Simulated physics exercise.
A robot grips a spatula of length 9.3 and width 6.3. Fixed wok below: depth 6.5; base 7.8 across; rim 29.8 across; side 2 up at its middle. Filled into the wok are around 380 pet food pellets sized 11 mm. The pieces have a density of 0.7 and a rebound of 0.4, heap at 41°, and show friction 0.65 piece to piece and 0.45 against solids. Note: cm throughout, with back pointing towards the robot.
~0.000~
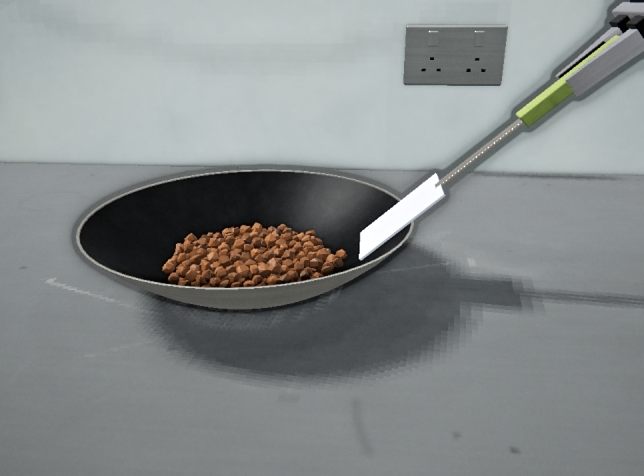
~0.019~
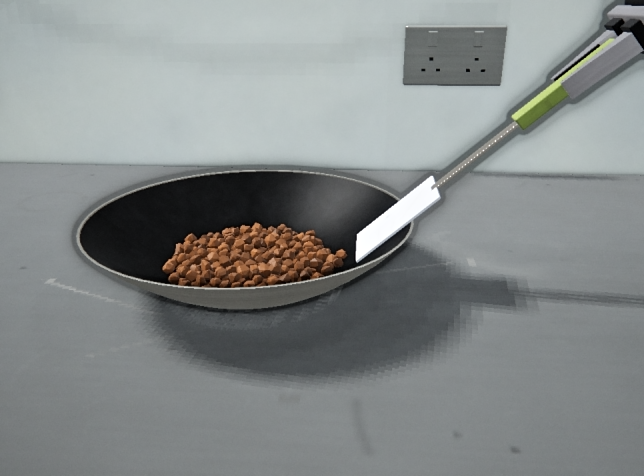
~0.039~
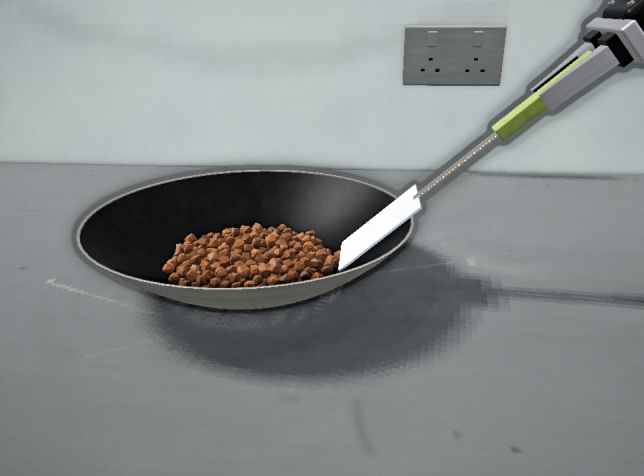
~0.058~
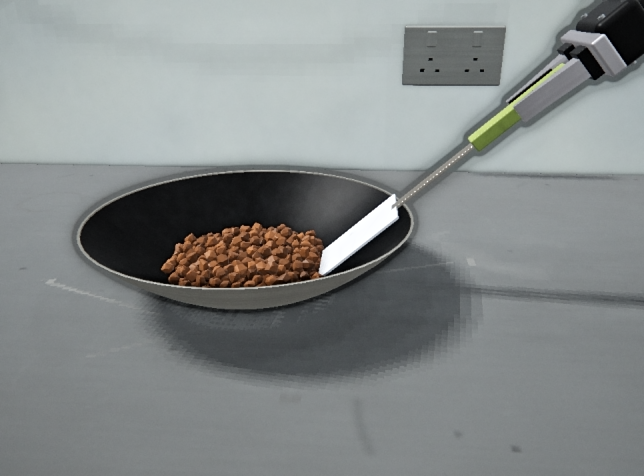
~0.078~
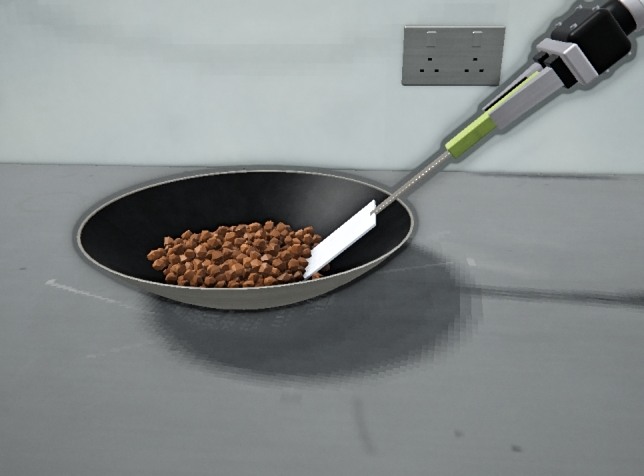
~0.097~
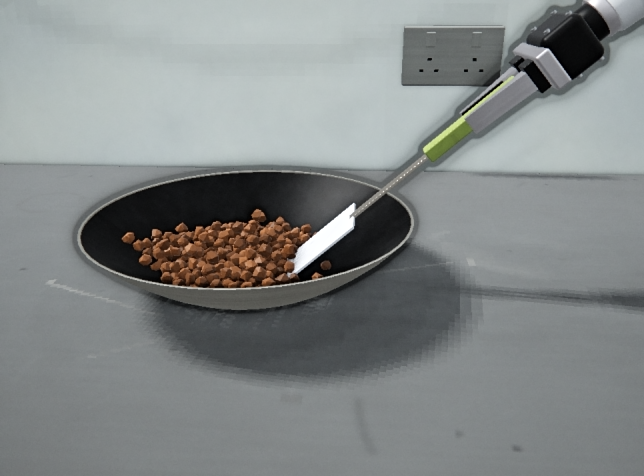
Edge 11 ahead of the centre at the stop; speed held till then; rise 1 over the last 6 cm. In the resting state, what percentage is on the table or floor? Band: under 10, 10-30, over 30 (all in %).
Over 30 %.
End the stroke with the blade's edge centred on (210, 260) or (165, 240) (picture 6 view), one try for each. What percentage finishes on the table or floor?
Respectively some 0 and 25 percent end on the table or floor.
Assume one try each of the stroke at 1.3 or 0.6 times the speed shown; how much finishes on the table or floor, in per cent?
About 40 and 25 per cent.
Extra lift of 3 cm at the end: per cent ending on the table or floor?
30 per cent.
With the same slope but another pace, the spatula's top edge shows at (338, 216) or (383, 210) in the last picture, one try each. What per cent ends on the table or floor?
I'd estimate some 45 and 30 in a hundred.
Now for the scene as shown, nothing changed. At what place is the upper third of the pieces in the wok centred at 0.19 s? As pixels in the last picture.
It is centred at roughly (146, 227).
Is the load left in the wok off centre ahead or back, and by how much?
About 3.0 centimetres ahead.
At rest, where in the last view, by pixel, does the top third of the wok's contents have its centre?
It is centred near (181, 257).
After 0.14 s, sloping 42°, highest piece 8 above the table; 379 in the wok, 1 on the blade or in flight.
After 0.19 s, sloping 42°, highest piece 9 above the table; 376 in the wok, 4 on the blade or in flight.
After 0.42 s, sloping 42°, highest piece 8 above the table; 232 in the wok, 79 on the table or floor, 69 on the blade or in flight.
After 1.47 s, sloping 42°, highest piece 4 above the table; 232 in the wok, 148 on the table or floor.
In the end, 232 in the wok, 148 on the table or floor. That is 39 % on the table or floor.
